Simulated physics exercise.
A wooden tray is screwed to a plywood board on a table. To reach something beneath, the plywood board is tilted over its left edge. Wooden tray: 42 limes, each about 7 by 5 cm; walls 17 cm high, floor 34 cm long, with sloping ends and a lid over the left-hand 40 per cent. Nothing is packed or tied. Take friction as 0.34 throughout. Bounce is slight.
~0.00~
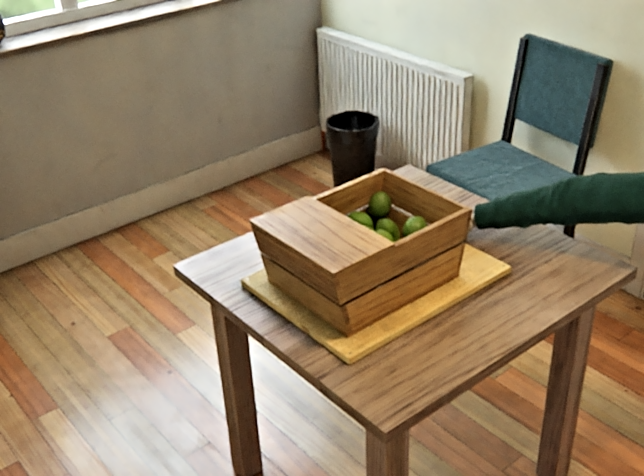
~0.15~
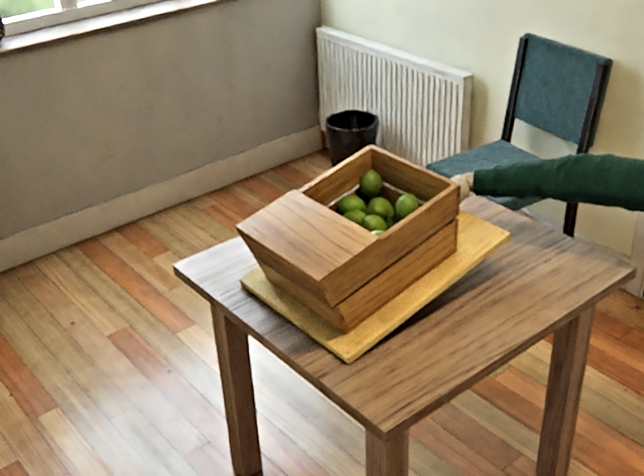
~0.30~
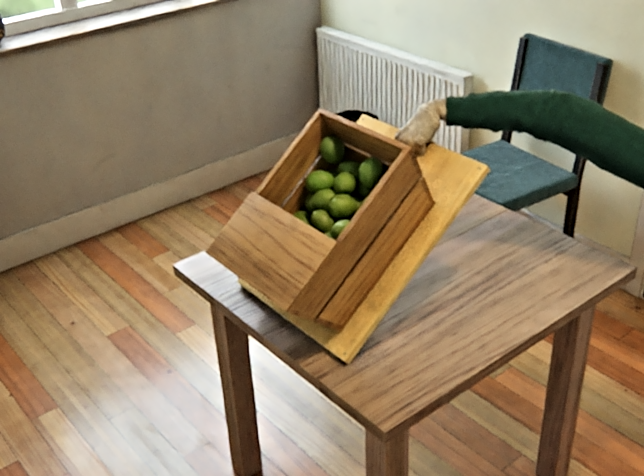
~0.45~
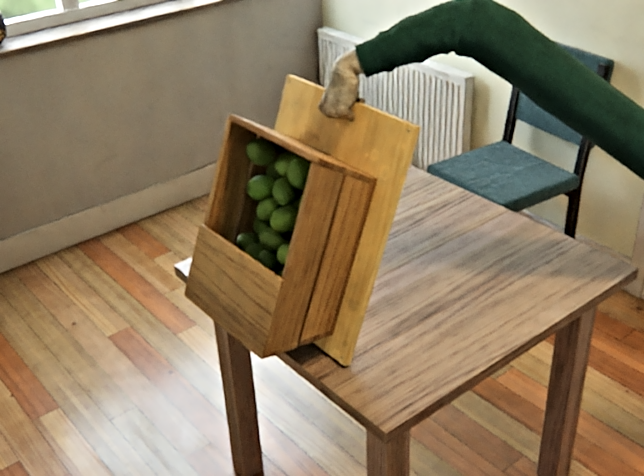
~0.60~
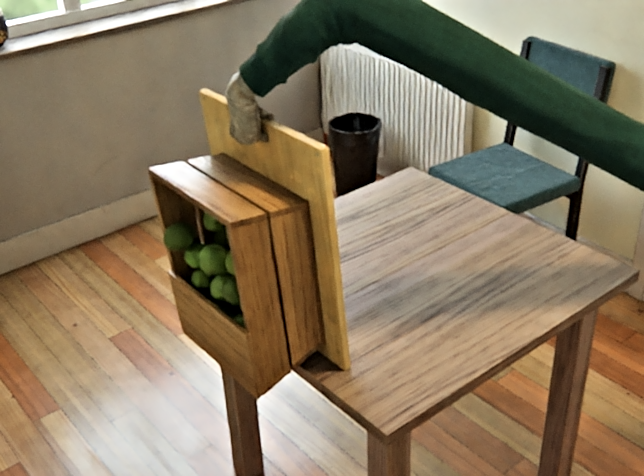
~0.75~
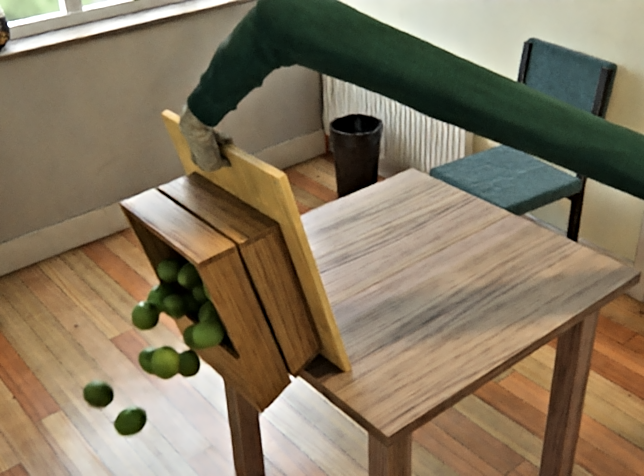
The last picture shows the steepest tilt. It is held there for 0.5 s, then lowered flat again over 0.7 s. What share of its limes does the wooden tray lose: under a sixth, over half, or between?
It sheds from a sixth to a half of them.
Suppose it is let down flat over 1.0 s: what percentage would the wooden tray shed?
In that case wooden tray 30 per cent.
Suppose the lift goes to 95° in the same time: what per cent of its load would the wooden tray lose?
Then wooden tray 20 per cent.
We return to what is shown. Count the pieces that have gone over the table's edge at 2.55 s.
Some 12 pieces.
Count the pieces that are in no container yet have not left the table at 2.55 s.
Roughly 0.
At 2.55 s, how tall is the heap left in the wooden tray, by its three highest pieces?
About 11 cm.
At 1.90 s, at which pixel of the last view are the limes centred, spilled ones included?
Near (334, 290).
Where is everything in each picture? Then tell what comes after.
In the first frame (each is followed by its nearest rim corner in this view), wooden tray, (336, 273); 0° from level; none out.
The second frame shows wooden tray, (322, 279); 11° from level.
The third frame shows wooden tray, (290, 306); 37° from level.
The fourth frame shows wooden tray, (264, 352); 68° from level.
The fifth frame shows wooden tray, (259, 391); 94° from level.
The sixth frame shows wooden tray, (262, 405); 105° from level; 10 out, the lowest lime at (99, 394).
After 1.04 s, tilt 105°; wooden tray 29 in, 13 out.
After 1.40 s, tilt 93°; wooden tray 29 in, 13 out.
After 1.90 s, tilt 2°; wooden tray 29 in, 13 out.
Final count (at 2.55 s), wooden tray 29 in, 13 out. Asked share, 13 of 42, 31 per cent.
